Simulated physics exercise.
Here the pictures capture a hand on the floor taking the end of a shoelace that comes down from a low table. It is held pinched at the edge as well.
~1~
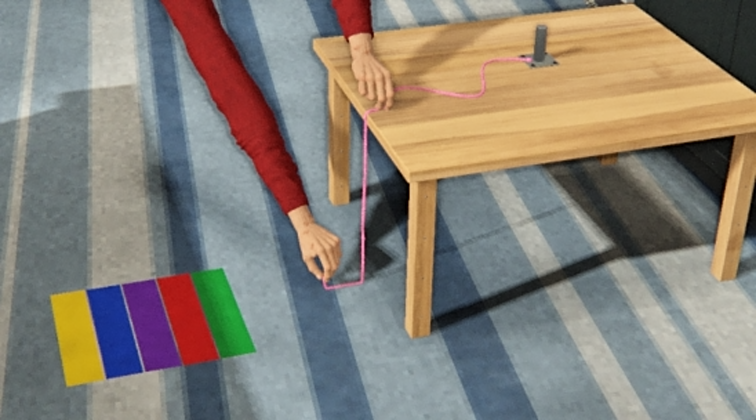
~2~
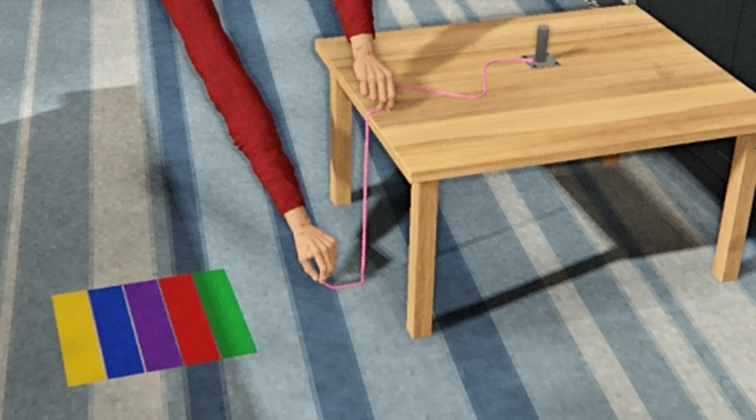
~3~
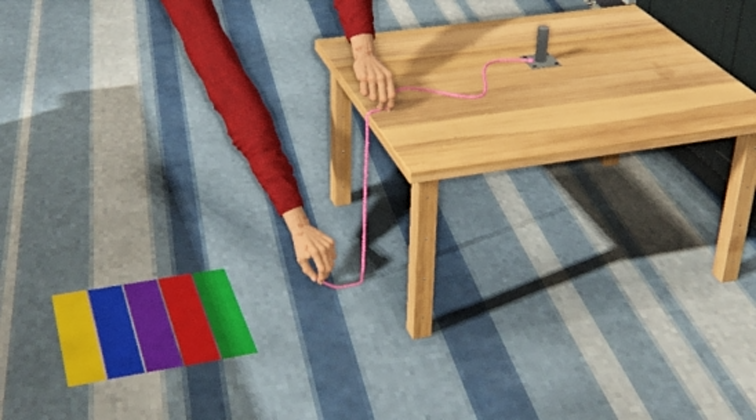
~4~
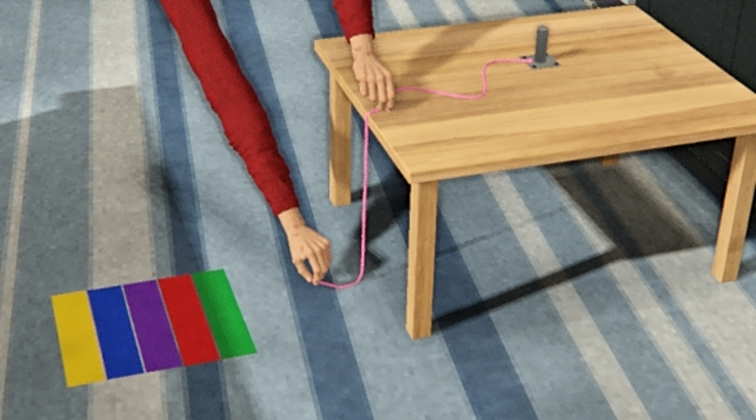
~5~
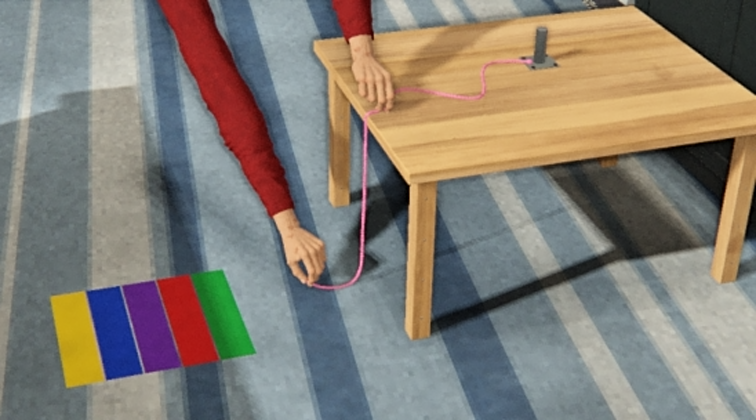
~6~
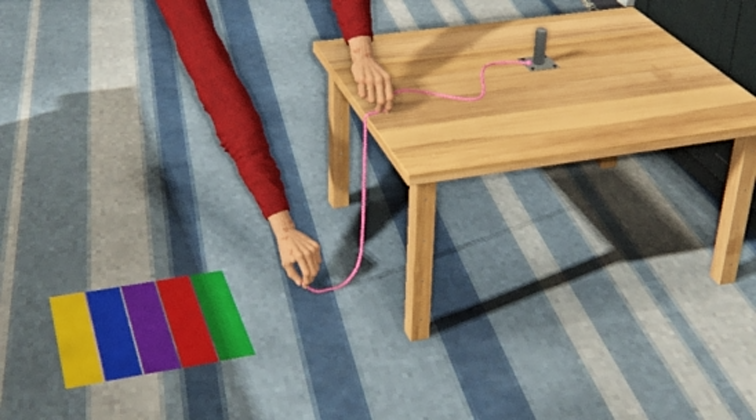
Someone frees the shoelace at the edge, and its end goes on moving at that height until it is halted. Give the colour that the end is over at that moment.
The end is over blue.
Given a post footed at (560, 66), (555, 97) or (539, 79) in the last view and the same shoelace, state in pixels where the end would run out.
The three places are (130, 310), (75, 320) and (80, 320), in that order.
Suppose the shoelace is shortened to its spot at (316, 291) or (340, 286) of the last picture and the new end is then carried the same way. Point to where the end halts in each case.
In order, roughly (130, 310) and (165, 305).
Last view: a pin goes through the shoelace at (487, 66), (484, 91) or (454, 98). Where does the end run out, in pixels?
For the three tries you'd see (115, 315), (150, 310) and (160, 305).
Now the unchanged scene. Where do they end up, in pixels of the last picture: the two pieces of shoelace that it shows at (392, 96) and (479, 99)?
(347, 121) and (428, 91).
Soon after, end near (176, 304); over red.
Then, end near (132, 311); over purple.
At full stretch, end near (107, 316); over blue. Over blue.
